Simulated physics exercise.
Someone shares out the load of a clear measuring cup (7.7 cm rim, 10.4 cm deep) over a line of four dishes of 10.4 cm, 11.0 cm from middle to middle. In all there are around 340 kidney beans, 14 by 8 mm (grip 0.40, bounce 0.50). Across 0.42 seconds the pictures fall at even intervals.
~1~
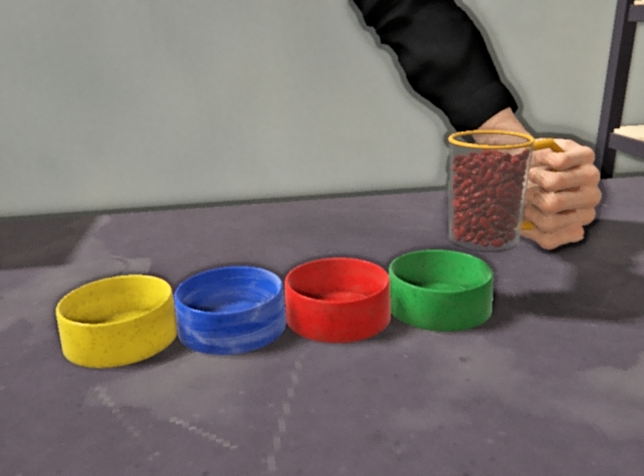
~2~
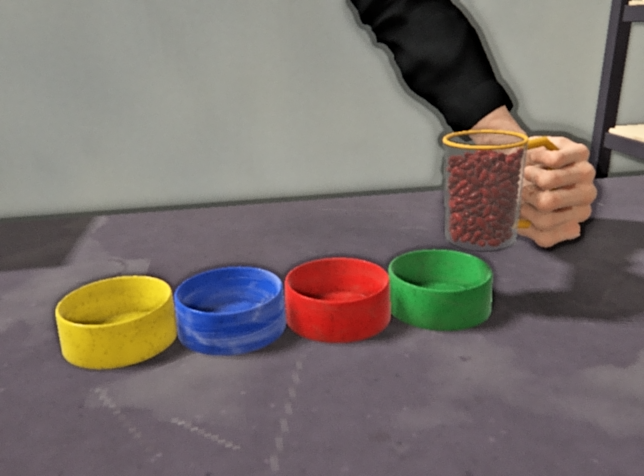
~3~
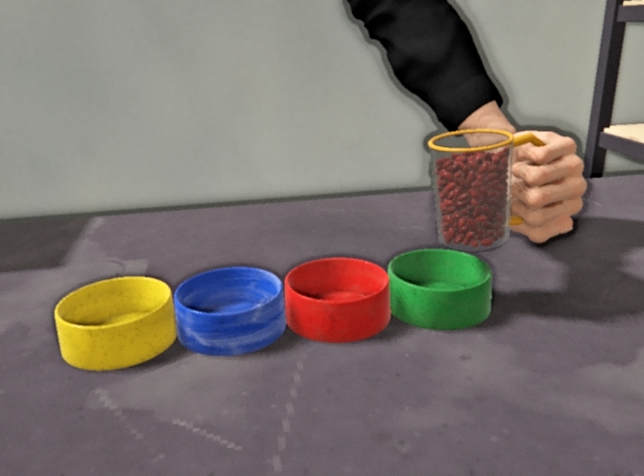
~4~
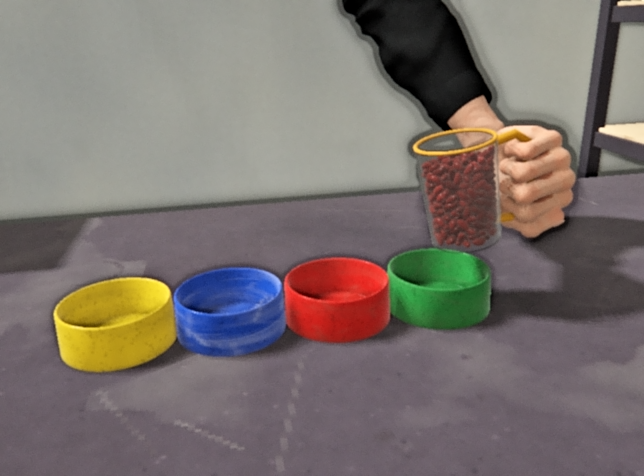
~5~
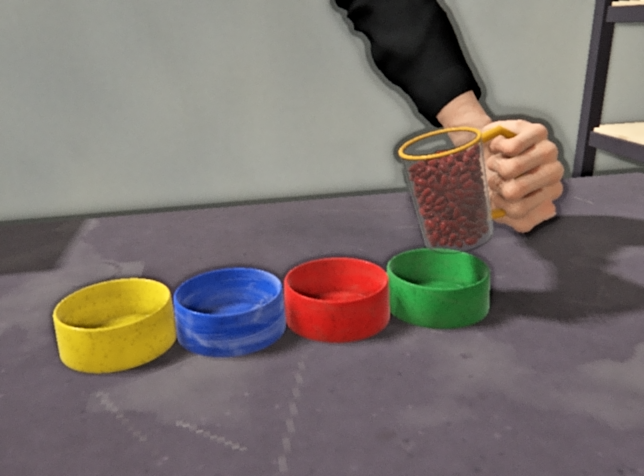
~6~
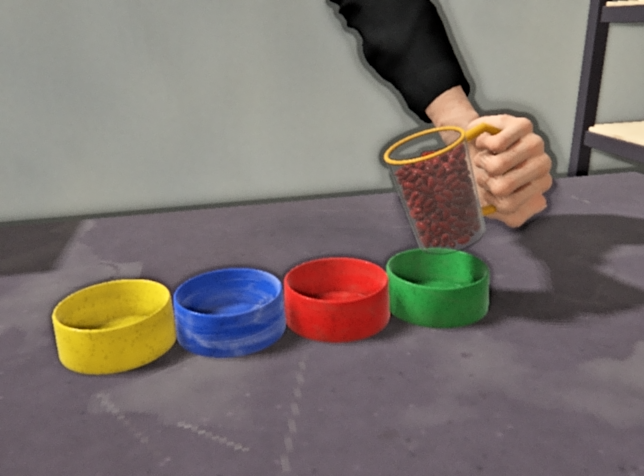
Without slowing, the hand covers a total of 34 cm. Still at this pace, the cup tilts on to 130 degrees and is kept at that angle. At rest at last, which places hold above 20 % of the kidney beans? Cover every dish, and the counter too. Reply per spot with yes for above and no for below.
Red: No, below. Blue: No, below. Green: No, below. Yellow: Yes, above. Counter: No, below.
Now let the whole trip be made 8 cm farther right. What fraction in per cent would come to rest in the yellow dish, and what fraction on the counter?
Then I'd expect yellow at 0 and the counter at 10.
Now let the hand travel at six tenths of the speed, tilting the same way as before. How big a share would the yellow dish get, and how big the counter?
Yellow: 0; counter: 10.
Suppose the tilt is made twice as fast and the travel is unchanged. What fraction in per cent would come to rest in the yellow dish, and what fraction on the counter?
I'd say yellow ends at 0 while the counter ends at 20.
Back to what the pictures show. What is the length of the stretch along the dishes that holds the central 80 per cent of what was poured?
About 11 cm.
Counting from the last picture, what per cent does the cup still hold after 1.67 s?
Near 70 per cent of the load.
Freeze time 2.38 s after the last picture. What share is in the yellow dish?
85 % so far.
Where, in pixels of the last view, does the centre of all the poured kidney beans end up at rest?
After settling, the middle sits near (119, 321).
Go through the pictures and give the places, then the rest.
The first frame shows cup at (487, 191), tilt 0 degrees, lip at (453, 142), moved 0.0 cm; middle of the pieces at (485, 191); green dish at (440, 270); red dish at (337, 279); blue dish at (229, 289); yellow dish at (116, 299).
The second frame shows cup at (483, 191), tilt 2 degrees, lip at (447, 143), moved 0.4 cm; middle of the pieces at (480, 191).
The third frame shows cup at (472, 191), tilt 6 degrees, lip at (433, 147), moved 1.4 cm; middle of the pieces at (470, 191).
The fourth frame shows cup at (461, 191), tilt 10 degrees, lip at (417, 151), moved 2.5 cm; middle of the pieces at (459, 192).
The fifth frame shows cup at (450, 192), tilt 15 degrees, lip at (403, 156), moved 3.6 cm; middle of the pieces at (448, 192).
The sixth frame shows cup at (438, 192), tilt 19 degrees, lip at (388, 161), moved 4.7 cm; middle of the pieces at (437, 193); green dish at (437, 267); red dish at (336, 279); blue dish at (229, 291); yellow dish at (113, 304).
Then, 1.00 s after the last picture, tilt 73 degrees; cup holds 100 %.
Then, 1.67 s after the last picture, tilt 109 degrees; cup holds 70 %, blue 10 %, yellow 15 %.
Then, 2.38 s after the last picture, tilt 130 degrees; cup holds 0 %, blue 10 %, yellow 85 %.
In the end, red 0 %, blue 10 %, green 0 %, yellow 85 %, counter 5 %.
